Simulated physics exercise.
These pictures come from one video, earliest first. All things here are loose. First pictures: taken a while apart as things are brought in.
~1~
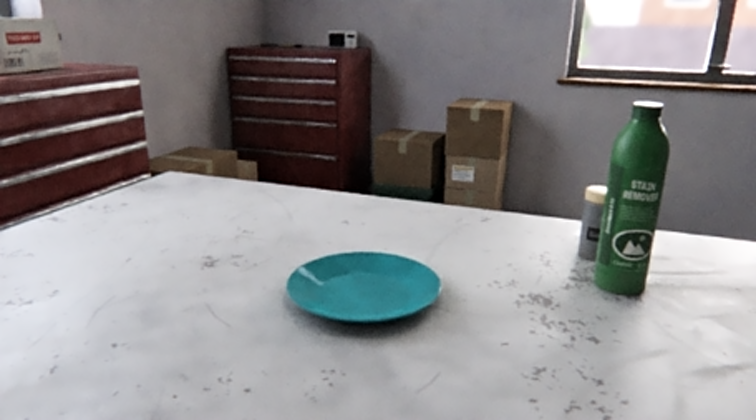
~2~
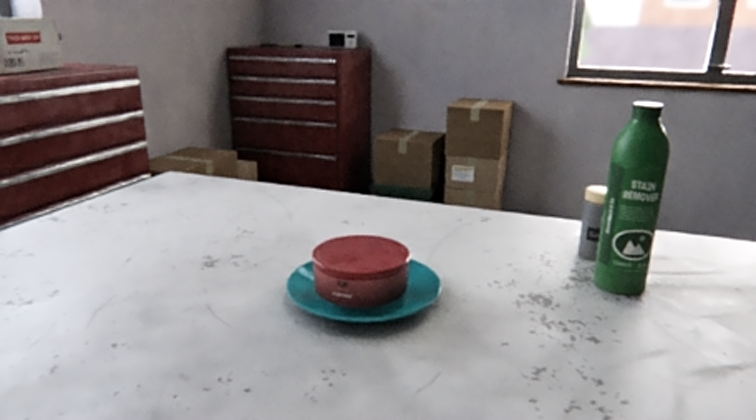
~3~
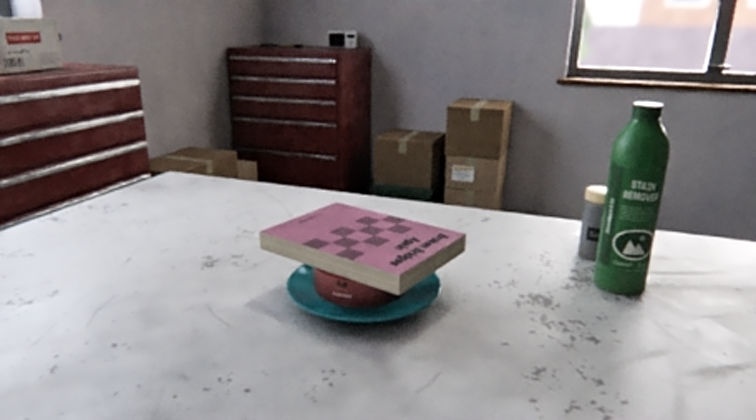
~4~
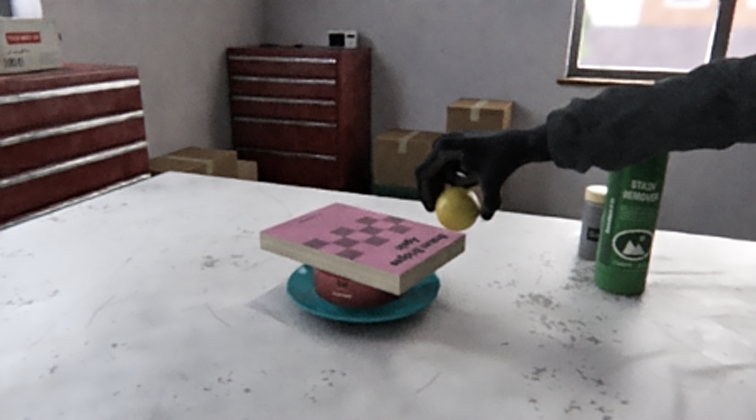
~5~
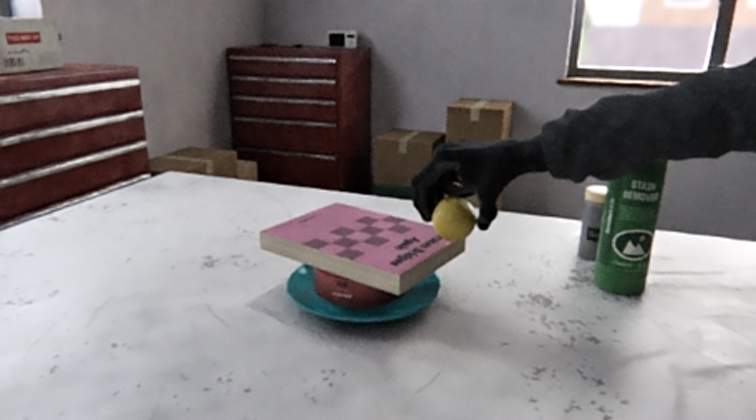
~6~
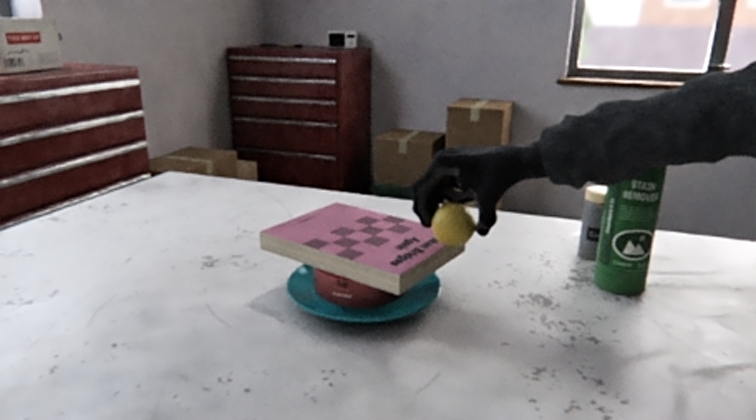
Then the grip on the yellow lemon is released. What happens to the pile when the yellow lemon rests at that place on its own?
The pile tumbles down.
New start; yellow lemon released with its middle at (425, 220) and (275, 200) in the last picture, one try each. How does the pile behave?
Try one: It stands firm; try two: It topples.
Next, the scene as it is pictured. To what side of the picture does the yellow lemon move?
That would be the viewer's right.
Then, 0.40 s on from there, yellow lemon now fallen.
Then, 1.20 s on from there, nothing new.
In the end, fallen, yellow lemon; the other 5 unmoved. At the end, from the last picture's camera, yellow lemon near (490, 309). The pile gives way.
